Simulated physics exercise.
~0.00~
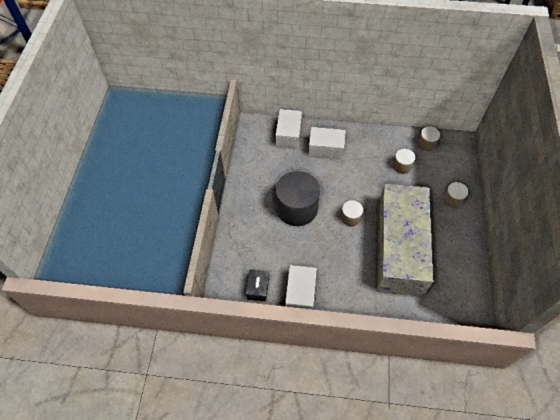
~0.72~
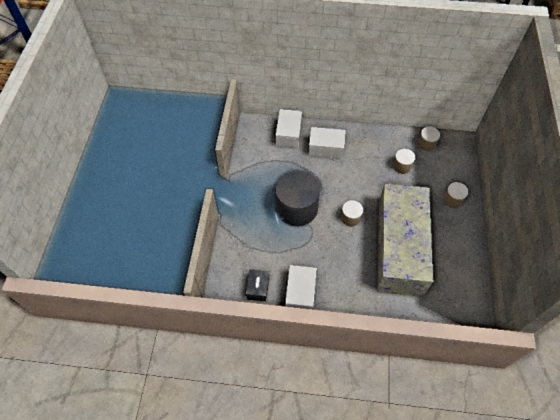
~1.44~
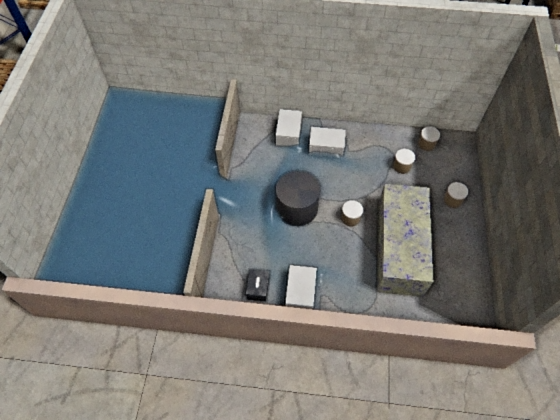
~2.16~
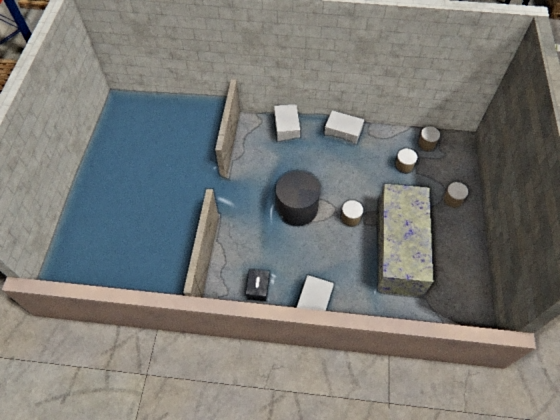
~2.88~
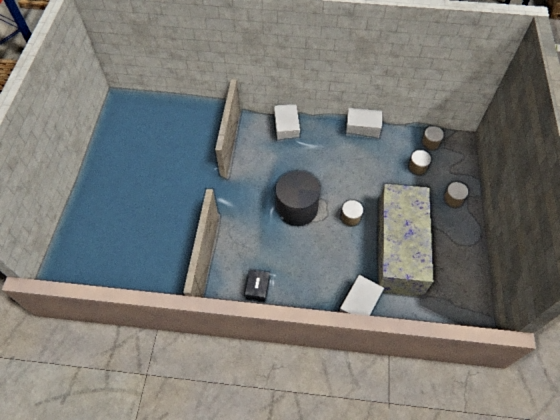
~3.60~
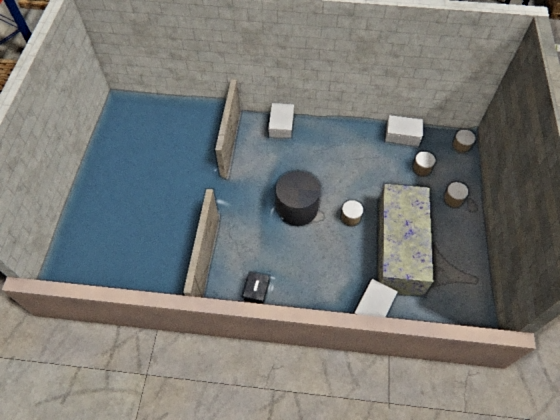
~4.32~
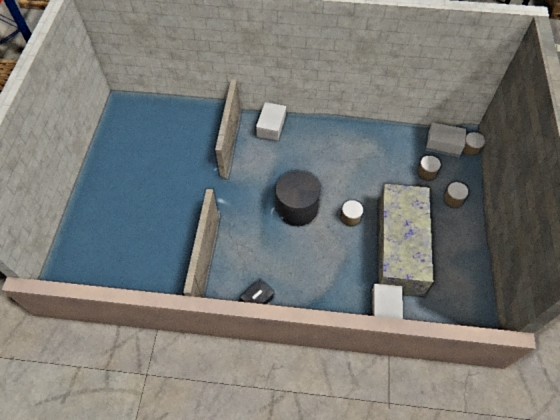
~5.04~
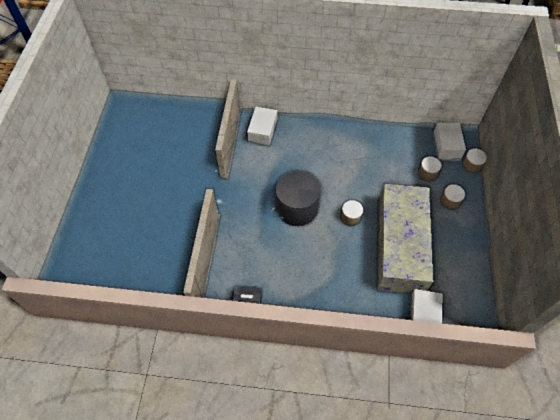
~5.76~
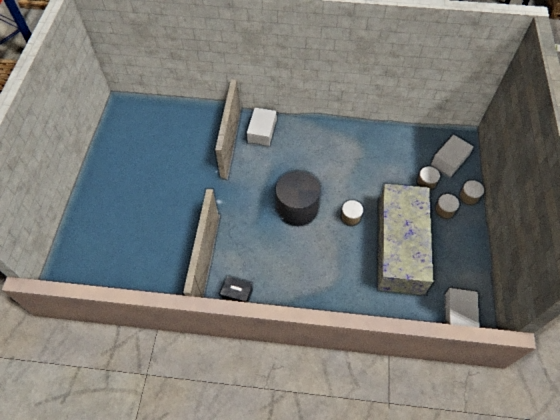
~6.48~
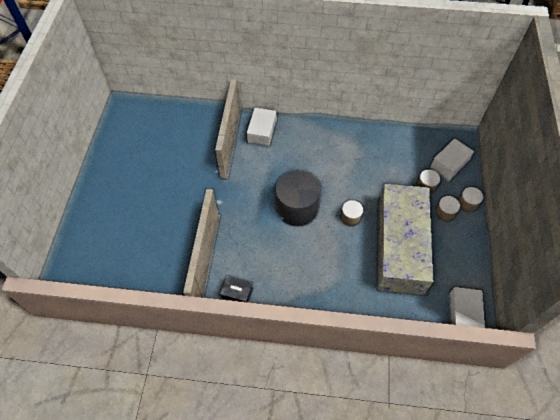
In this clip, blue water pours through a gap in a low partition and spreads around a dark cylinder and a speckled block, pushing pale boxes and small round pails aside, mostly rightward, until water covers the floor and several rest near the right wall.
